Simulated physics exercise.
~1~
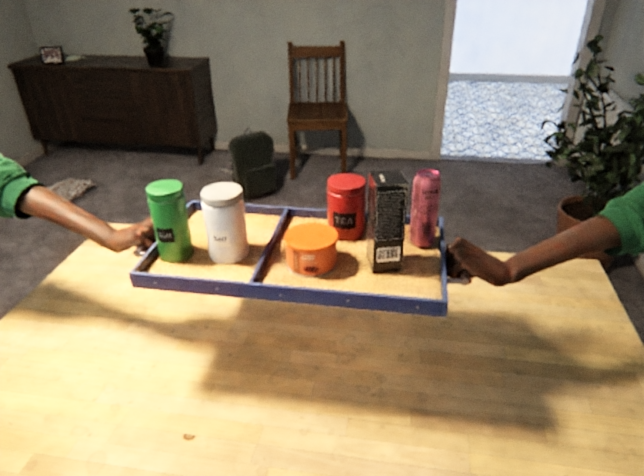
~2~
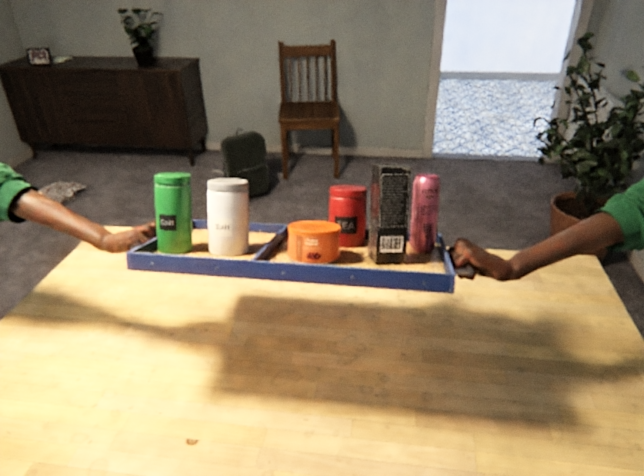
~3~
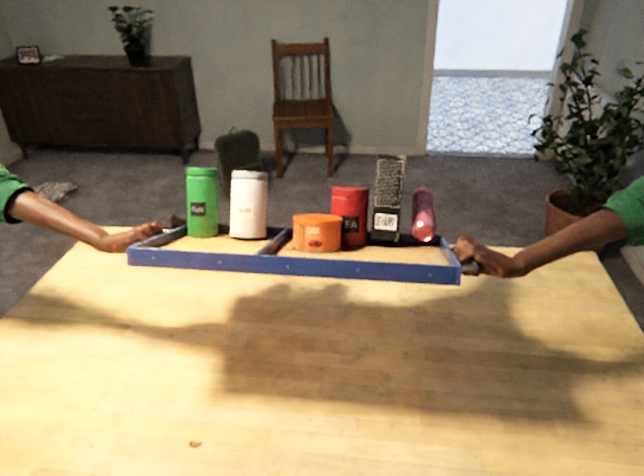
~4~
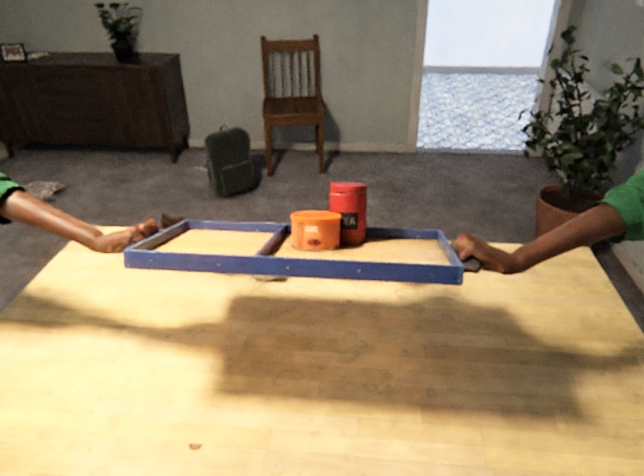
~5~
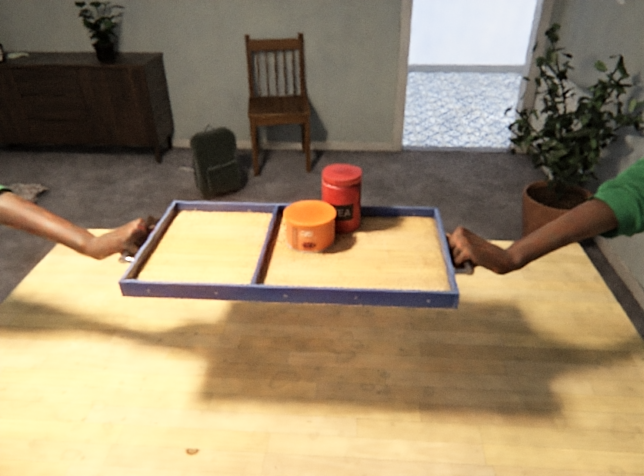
Above a wooden table, two hands tip a tray, and all but two containers fall off.
